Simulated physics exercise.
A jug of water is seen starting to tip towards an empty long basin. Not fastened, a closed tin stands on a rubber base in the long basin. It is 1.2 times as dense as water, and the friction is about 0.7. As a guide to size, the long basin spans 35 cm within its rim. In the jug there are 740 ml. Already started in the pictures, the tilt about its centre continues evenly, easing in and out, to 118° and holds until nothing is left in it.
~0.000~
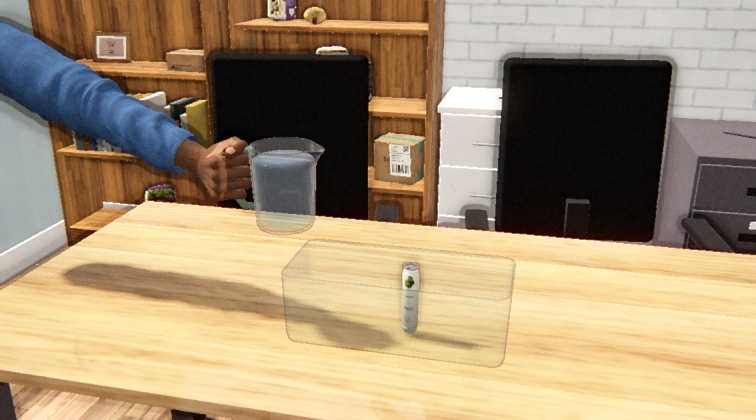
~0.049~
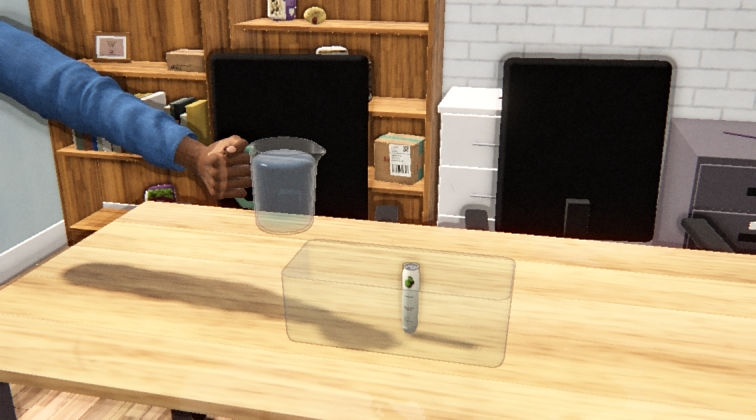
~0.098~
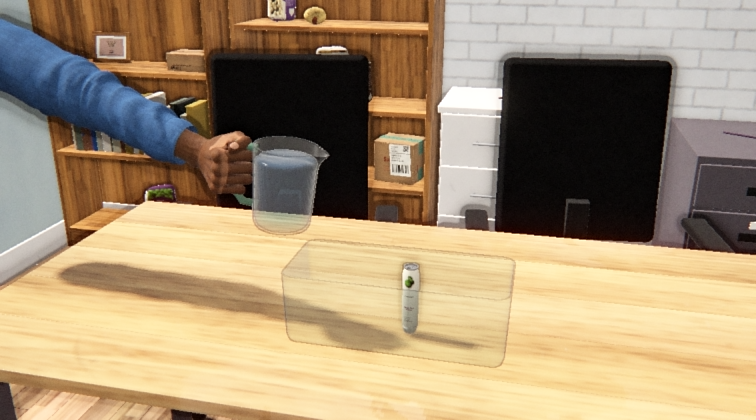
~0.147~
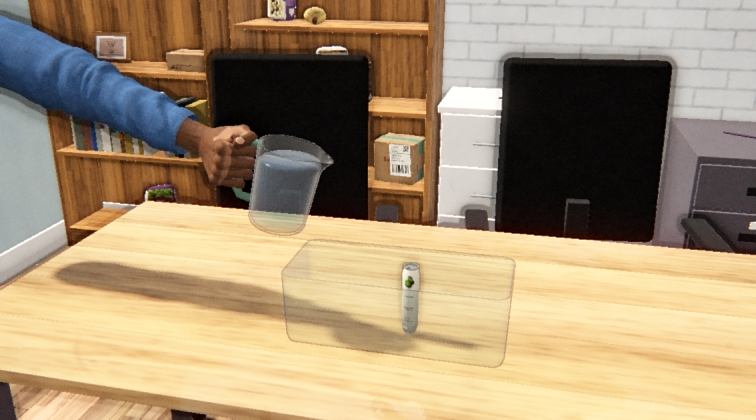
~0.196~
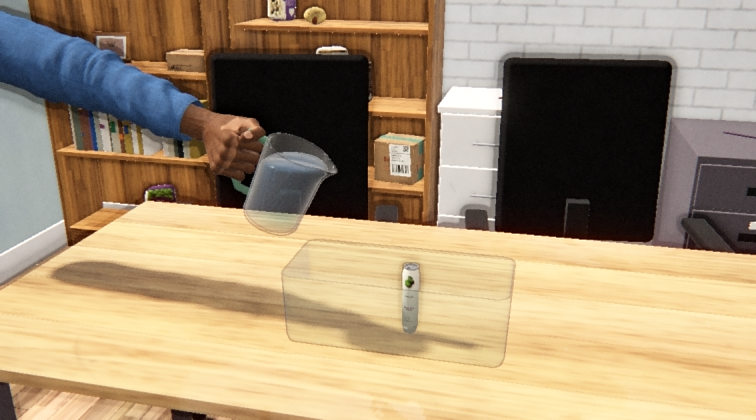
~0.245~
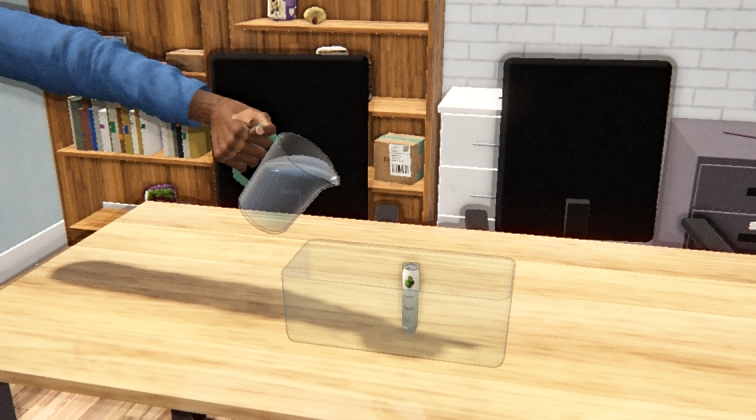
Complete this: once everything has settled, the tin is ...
Once everything has settled, the tin is standing up.
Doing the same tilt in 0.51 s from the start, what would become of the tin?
Outcome - the tin remains standing.
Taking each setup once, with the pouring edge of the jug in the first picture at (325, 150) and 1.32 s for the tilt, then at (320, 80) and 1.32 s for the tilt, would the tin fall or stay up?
First it stays on its base; then it tips over.
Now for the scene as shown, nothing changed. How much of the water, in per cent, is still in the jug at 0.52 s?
Around 52 percent.
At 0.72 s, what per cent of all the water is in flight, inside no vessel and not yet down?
Roughly 7 %.
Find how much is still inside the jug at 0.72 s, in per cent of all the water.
About 7 per cent.
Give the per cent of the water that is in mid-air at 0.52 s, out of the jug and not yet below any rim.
Near 20 per cent at that time.
Then, 0.52 s in, the tilt is 106° and 52 per cent is still to pour; the tin stands where it began.
Then, 0.72 s in, the tilt is 118° and 7 per cent is still to pour; the tin stands where it began.
Then, 0.92 s in, the tilt is 118° and 0 per cent is still to pour; the tin stands where it began.
Then, 1.15 s in, the tilt is 118° and 0 per cent is still to pour; the tin stands where it began.
Finally, the tin stands where it began.
